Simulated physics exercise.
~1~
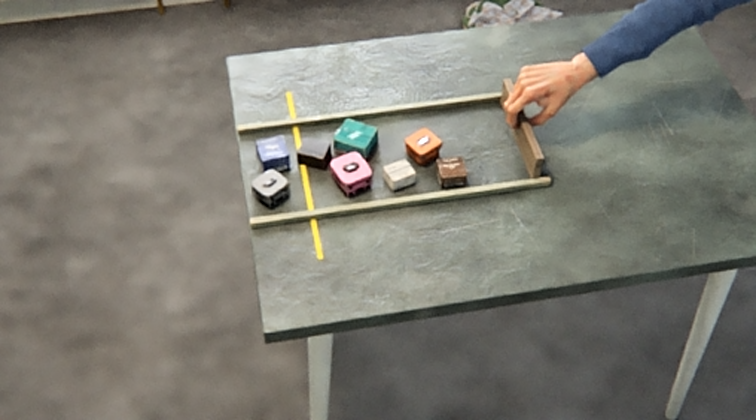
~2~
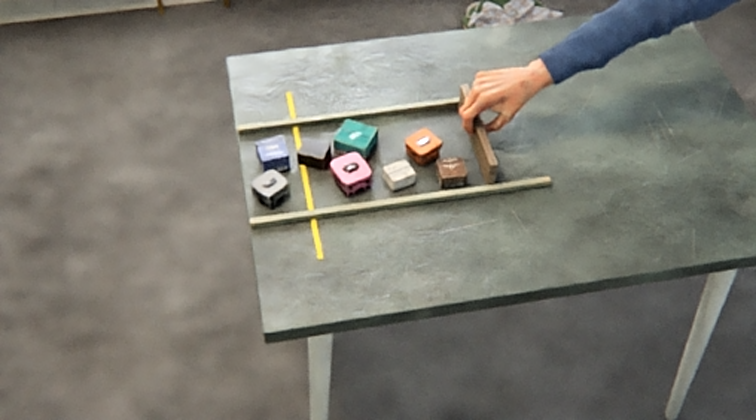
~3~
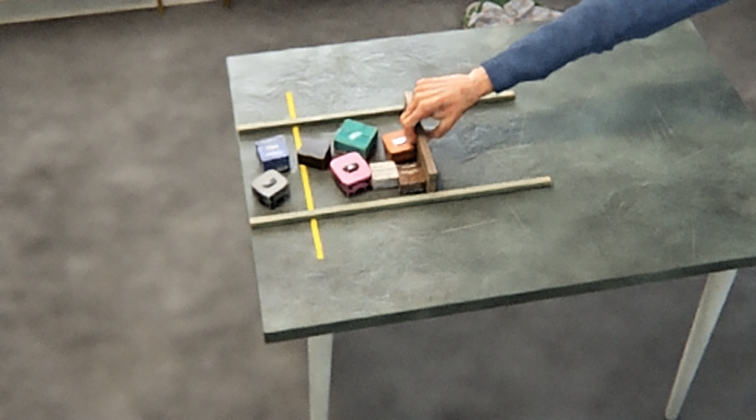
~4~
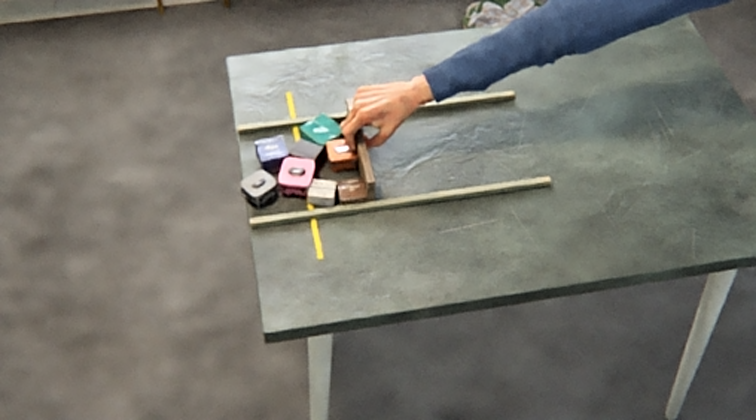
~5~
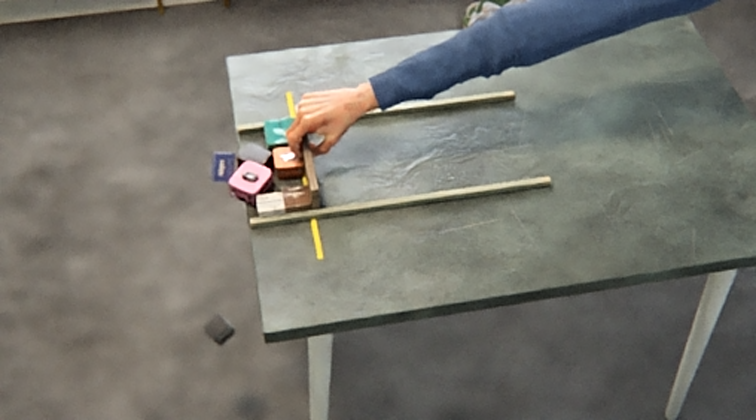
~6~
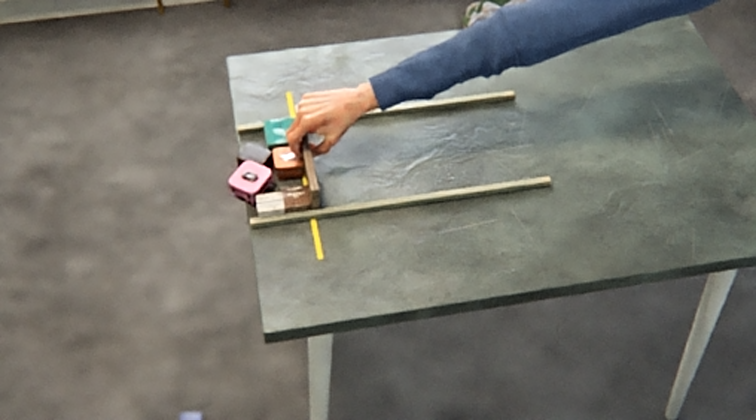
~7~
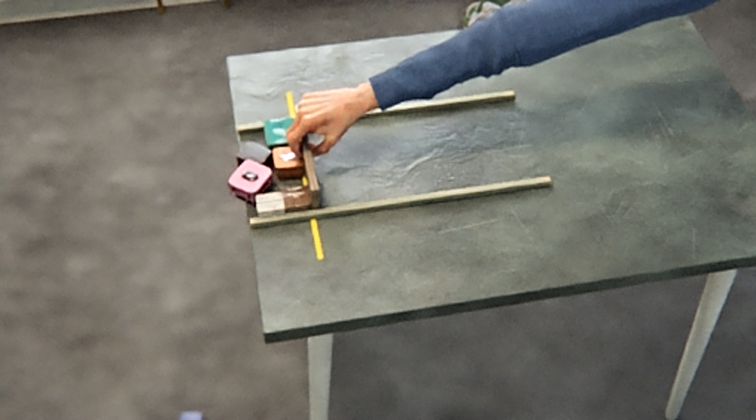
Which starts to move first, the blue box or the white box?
The white box starts to move first, shifting left as the board closes in on the group. The blue box only starts to move later, when the pushed cluster nears the left edge.
